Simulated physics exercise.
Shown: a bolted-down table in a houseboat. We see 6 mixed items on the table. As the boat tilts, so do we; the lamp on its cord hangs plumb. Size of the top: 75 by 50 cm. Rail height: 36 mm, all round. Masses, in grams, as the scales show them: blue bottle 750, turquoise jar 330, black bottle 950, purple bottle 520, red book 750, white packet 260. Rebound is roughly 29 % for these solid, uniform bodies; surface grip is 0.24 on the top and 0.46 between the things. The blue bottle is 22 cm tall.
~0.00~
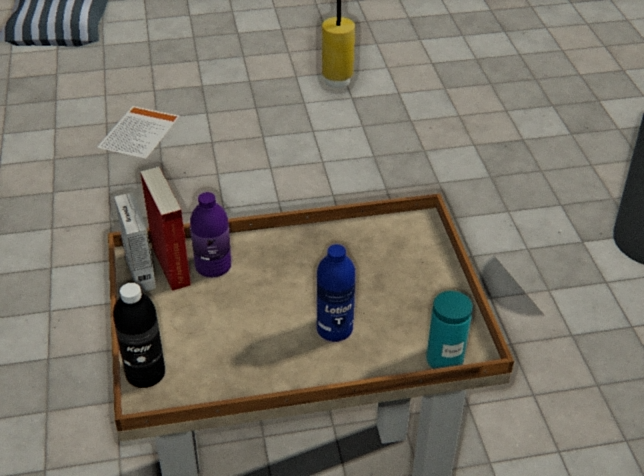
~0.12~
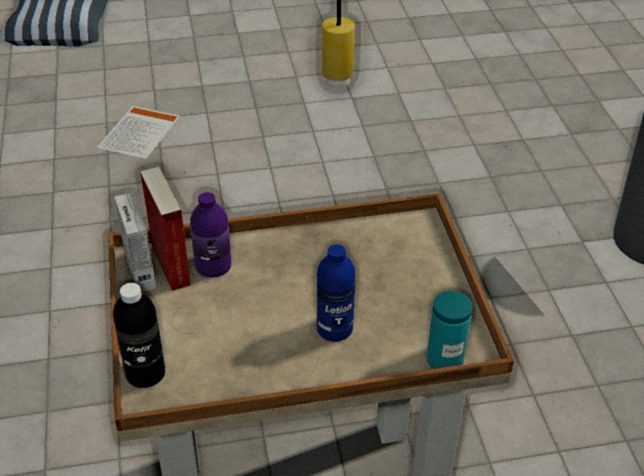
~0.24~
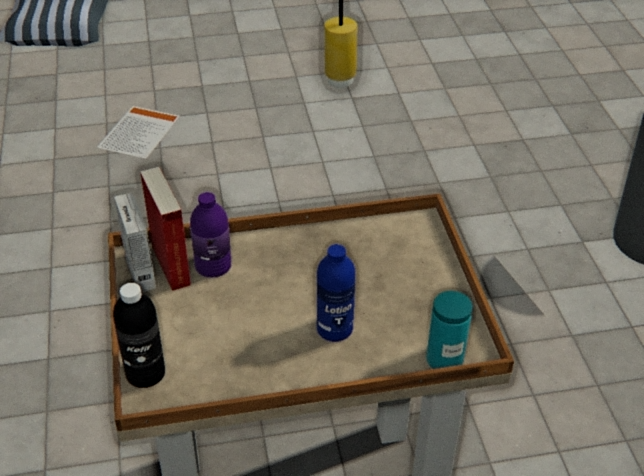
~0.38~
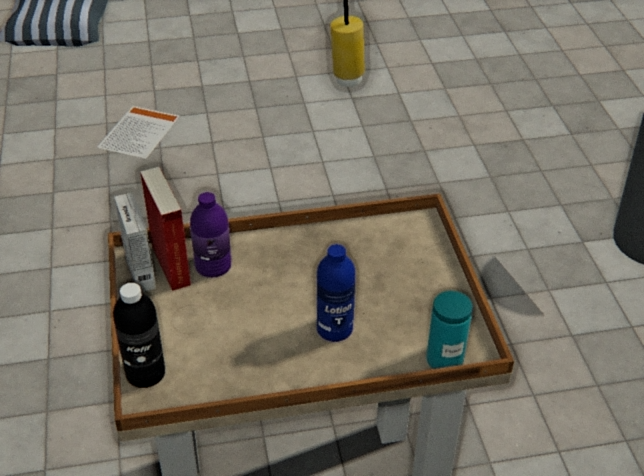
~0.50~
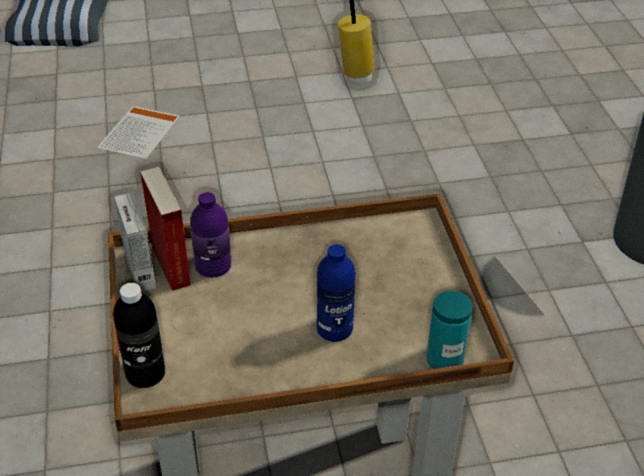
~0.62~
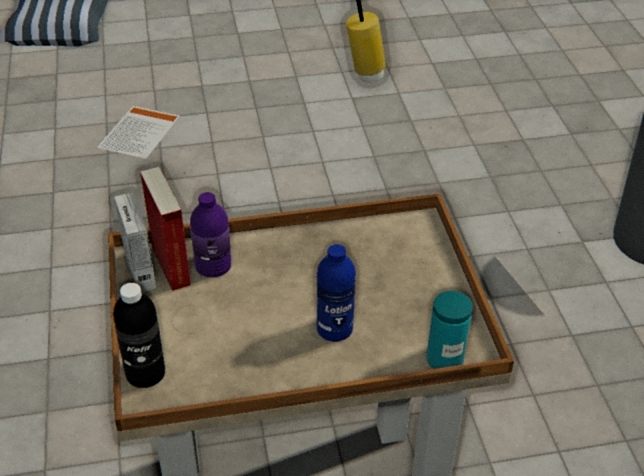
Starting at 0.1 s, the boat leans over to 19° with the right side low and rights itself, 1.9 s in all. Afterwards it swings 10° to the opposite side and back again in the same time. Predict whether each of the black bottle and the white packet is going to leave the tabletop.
The black bottle does not leave it; the white packet does not leave it.
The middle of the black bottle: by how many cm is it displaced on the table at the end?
I'd put it at about 27 centimetres.
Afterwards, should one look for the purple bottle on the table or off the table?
When everything stops, the purple bottle is out of bounds.
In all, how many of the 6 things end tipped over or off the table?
3 of them.
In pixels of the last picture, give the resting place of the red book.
About (313, 241).
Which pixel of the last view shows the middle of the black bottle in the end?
It comes to rest near (279, 314).
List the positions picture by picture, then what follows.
In the first picture, boat level; black bottle (138, 333); white packet (136, 243).
In the second picture, boat level; purple bottle (210, 233); red book (166, 229).
In the third picture, floor tilted 1°, right side down; blue bottle (336, 291); turquoise jar (449, 332).
In the fourth picture, floor tilted 4°, right side down; purple bottle (210, 233); red book (166, 229).
In the fifth picture, floor tilted 7°, right side down; blue bottle (336, 291); turquoise jar (449, 332).
In the sixth picture, floor tilted 11°, right side down; black bottle (138, 333); white packet (136, 243).
After 1.32 s, floor tilted 15°, right side down; white packet tipped 65° from how it sat near (195, 238); black bottle slid 12 cm near (201, 325); red book on its side.
After 1.72 s, floor tilted 4°, right side down; white packet on its side near (270, 231); black bottle slid 26 cm near (276, 315); red book on its side.
At rest (4.4 s), off the table, purple bottle; tipped over on the table, red book and white packet; not toppled but over 5 cm from the start, blue bottle, turquoise jar and black bottle. In the last view, black bottle near (279, 314), white packet near (275, 230).
